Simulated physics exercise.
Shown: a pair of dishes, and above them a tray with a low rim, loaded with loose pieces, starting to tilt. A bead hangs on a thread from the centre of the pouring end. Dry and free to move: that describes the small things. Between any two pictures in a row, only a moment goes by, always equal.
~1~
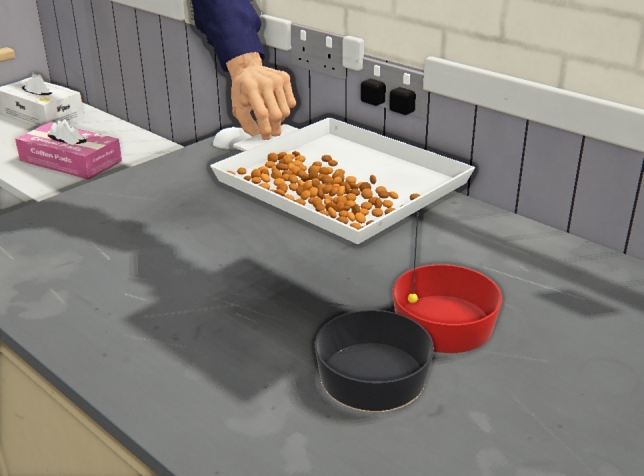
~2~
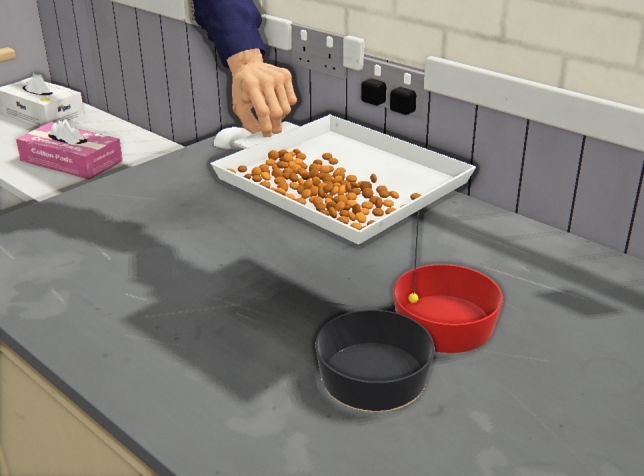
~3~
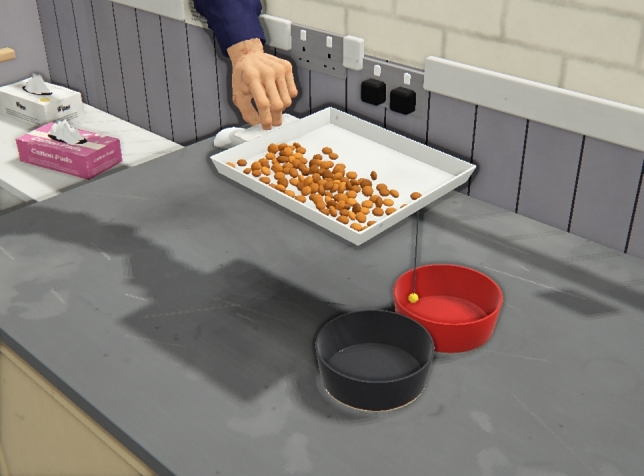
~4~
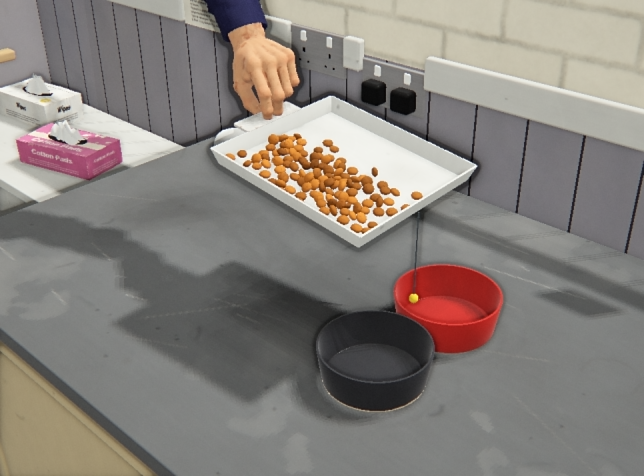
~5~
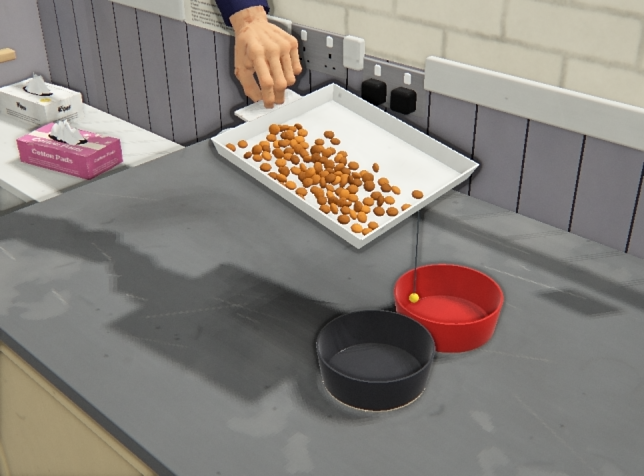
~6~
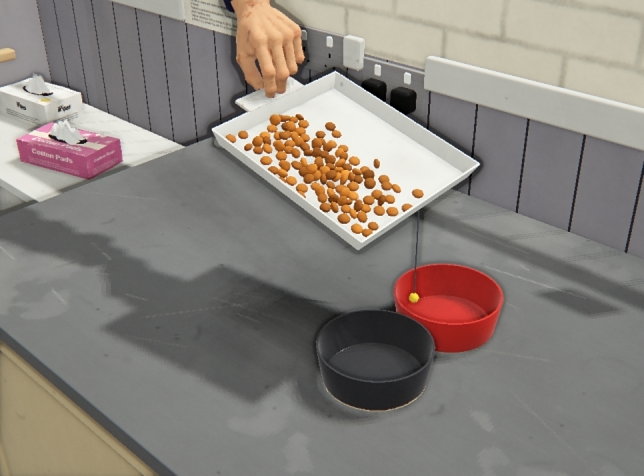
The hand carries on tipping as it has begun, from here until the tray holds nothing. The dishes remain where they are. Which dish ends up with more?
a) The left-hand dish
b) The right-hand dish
a, the left-hand dish.
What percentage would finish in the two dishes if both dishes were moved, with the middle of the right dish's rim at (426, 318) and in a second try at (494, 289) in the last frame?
The first comes to 90 percent and the second to 60 percent.
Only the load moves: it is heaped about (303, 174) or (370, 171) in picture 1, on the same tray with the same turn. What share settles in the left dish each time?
90 and 70 per cent.
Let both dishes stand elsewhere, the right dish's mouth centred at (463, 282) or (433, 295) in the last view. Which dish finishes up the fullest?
The first time the left-side one comes out ahead, the second time the left-side one.
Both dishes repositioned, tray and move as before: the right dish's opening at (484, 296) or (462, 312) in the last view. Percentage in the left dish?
About 90 per cent, then about 90 per cent.
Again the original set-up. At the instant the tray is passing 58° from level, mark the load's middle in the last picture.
I'd put the middle close to (364, 205).
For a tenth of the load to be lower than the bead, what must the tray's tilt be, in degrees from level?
About 75° of tilt.
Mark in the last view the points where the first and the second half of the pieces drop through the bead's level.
First around (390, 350), afterwards around (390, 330).
Soon, tray tipped steeply; nearly all on the tray; a stray few in the air.
A while on, tray tipped right over; about a third on the tray; about half in the left dish; a small part outside both; a small part in the air.
Towards the end, tray tipped past a quarter turn; most in the left dish; a stray few in the right dish; a small part outside both.
Finally, tray tipped past a quarter turn; most in the left dish; a stray few in the right dish; a small part outside both.
